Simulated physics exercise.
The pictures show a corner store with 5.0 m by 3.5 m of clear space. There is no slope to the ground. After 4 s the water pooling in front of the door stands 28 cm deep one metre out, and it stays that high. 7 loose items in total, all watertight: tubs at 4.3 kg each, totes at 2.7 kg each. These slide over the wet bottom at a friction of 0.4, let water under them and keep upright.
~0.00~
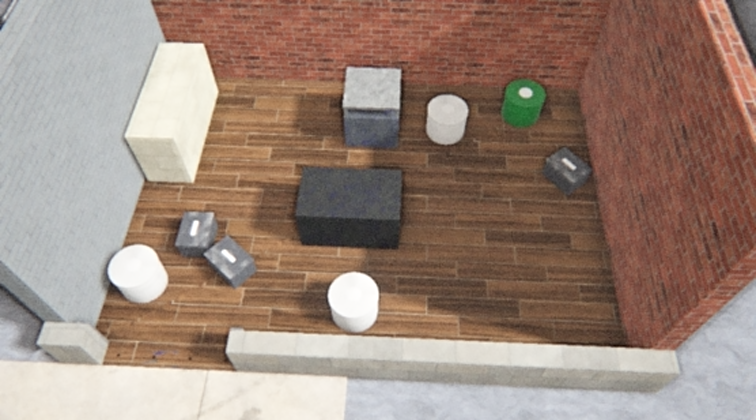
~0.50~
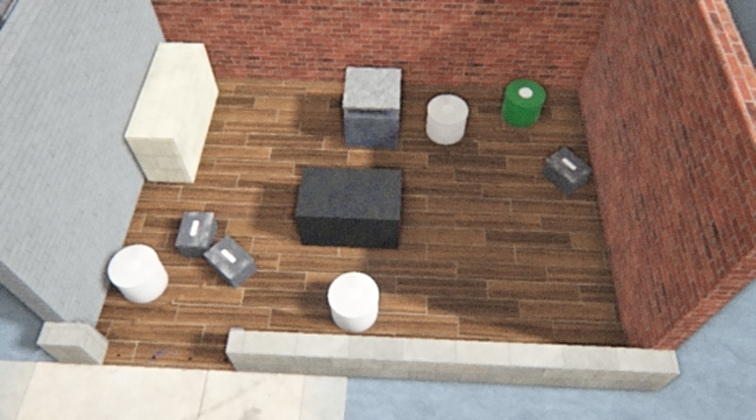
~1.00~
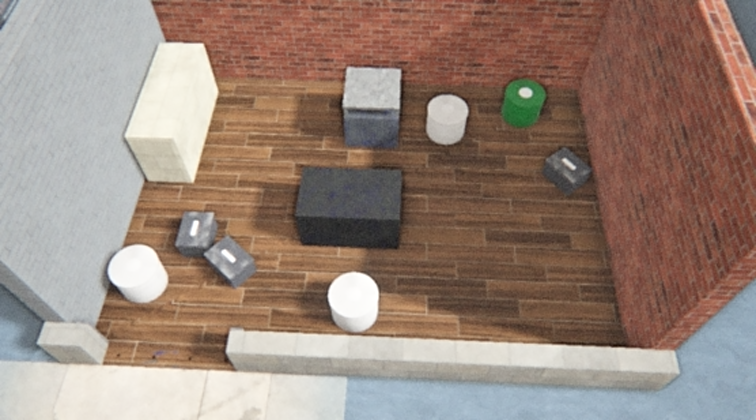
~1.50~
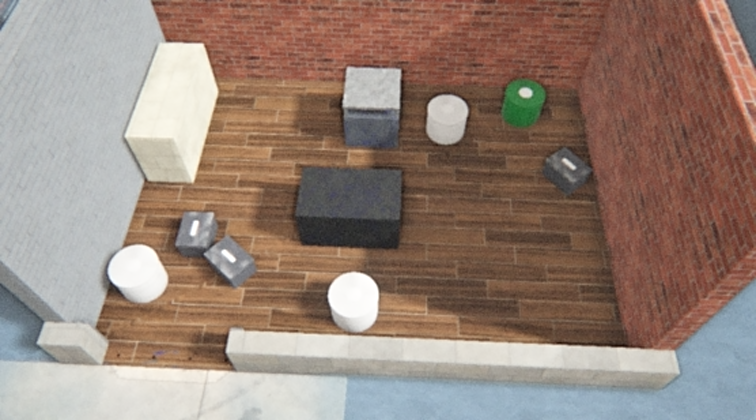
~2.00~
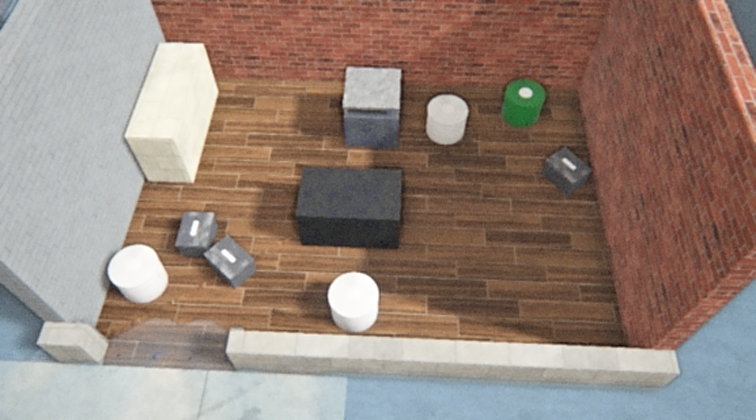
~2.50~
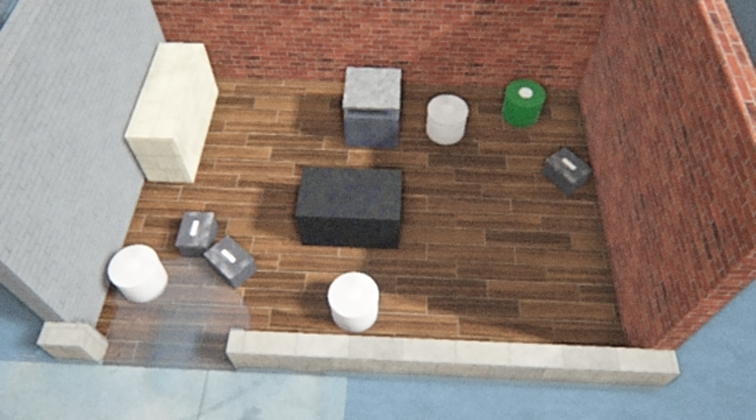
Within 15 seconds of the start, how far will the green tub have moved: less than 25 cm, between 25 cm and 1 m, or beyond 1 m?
Beyond 1 m.
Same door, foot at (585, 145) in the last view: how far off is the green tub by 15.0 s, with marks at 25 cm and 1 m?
By then the green tub has been carried a long way.
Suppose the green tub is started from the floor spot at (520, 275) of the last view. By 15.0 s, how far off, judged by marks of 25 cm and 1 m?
So it journeys a long way.
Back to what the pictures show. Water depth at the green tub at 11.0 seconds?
Roughly 15 cm at that moment.
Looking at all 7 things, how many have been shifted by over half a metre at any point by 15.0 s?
It adds up to 7.
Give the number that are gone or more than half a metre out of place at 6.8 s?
I make it 3.
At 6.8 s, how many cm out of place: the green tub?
Some 40 cm from the start.
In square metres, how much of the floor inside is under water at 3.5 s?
Wet: Near 3.5 m2.
After 3.5 s the green tub is near (526, 93), 0.0 m from its start, aground; 1 afloat.
After 6.8 s the green tub is near (561, 101), 0.4 m from its start, aground; 3 afloat.
After 11.0 s the green tub is near (582, 291), 2.6 m from its start, afloat; 7 afloat.
After 15.0 s the green tub is near (427, 192), 1.9 m from its start, afloat; 7 afloat.
